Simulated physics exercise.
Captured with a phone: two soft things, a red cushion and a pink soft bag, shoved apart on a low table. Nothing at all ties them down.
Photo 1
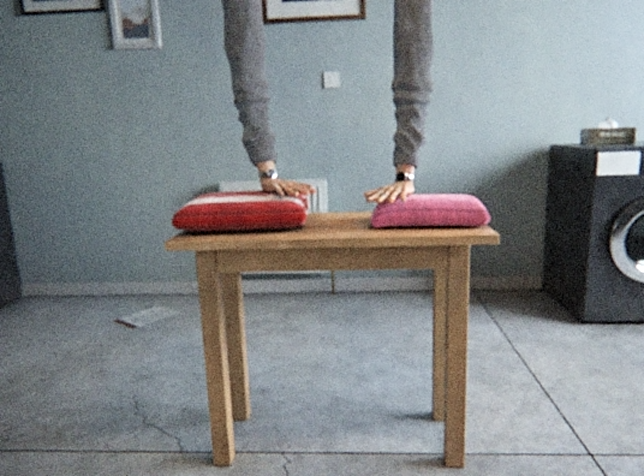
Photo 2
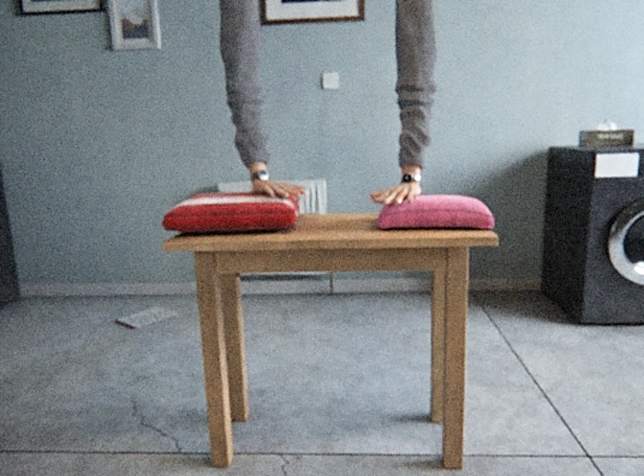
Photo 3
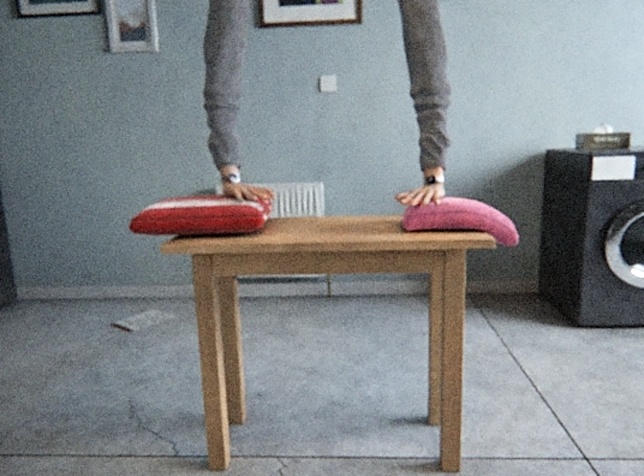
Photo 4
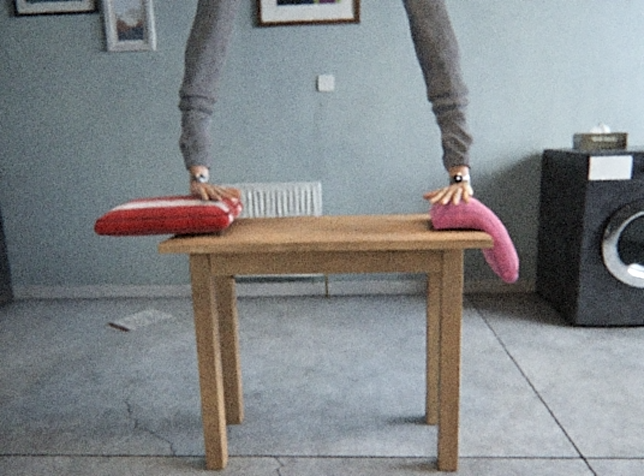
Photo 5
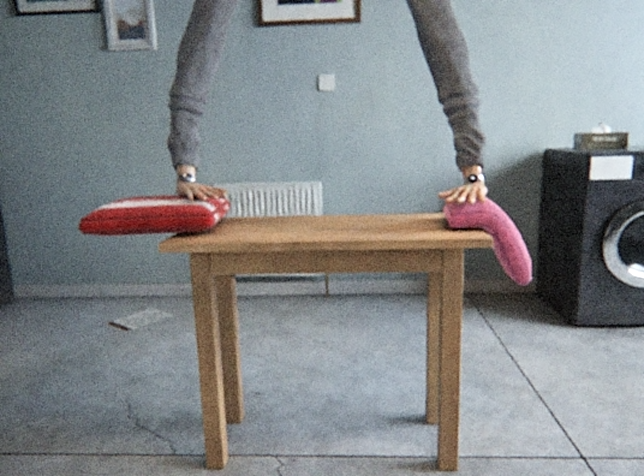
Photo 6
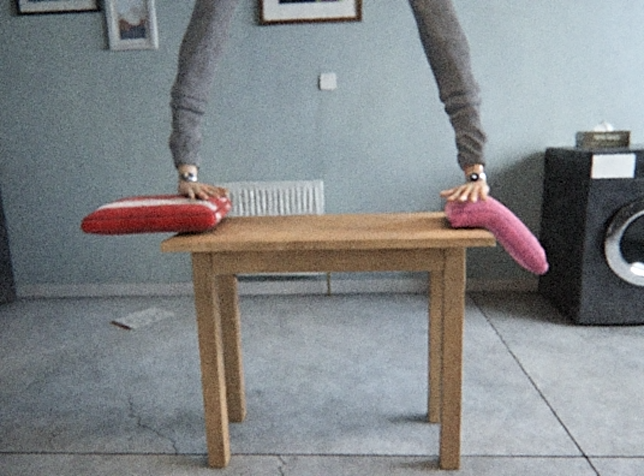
A red cushion and a pink soft bag were pushed apart by two hands across a wooden table, the cushion sticking out past the left edge while the bag drooped over the right edge.
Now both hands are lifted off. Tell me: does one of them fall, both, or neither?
It goes like this: The red cushion falls, the pink soft bag falls.
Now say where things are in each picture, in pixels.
The first picture shows cushion tip (182, 218); soft bag tip (485, 215).
The second picture shows cushion tip (173, 219); soft bag tip (489, 220).
The third picture shows cushion tip (142, 222); soft bag tip (511, 238).
The fourth picture shows cushion tip (108, 224); soft bag tip (508, 275).
The fifth picture shows cushion tip (94, 223); soft bag tip (521, 277).
The sixth picture shows cushion tip (96, 222), well over half past the edge; soft bag tip (538, 266), well over half past the edge.
Then, 0.38 s after the last picture, cushion falling near (163, 286); soft bag falling near (510, 336).
Then, 0.66 s after the last picture, cushion on the floor near (150, 405); soft bag on the floor near (529, 429).
At rest, cushion on the floor near (128, 408); soft bag on the floor near (535, 432). The red cushion goes down and the pink soft bag slumps off the end.
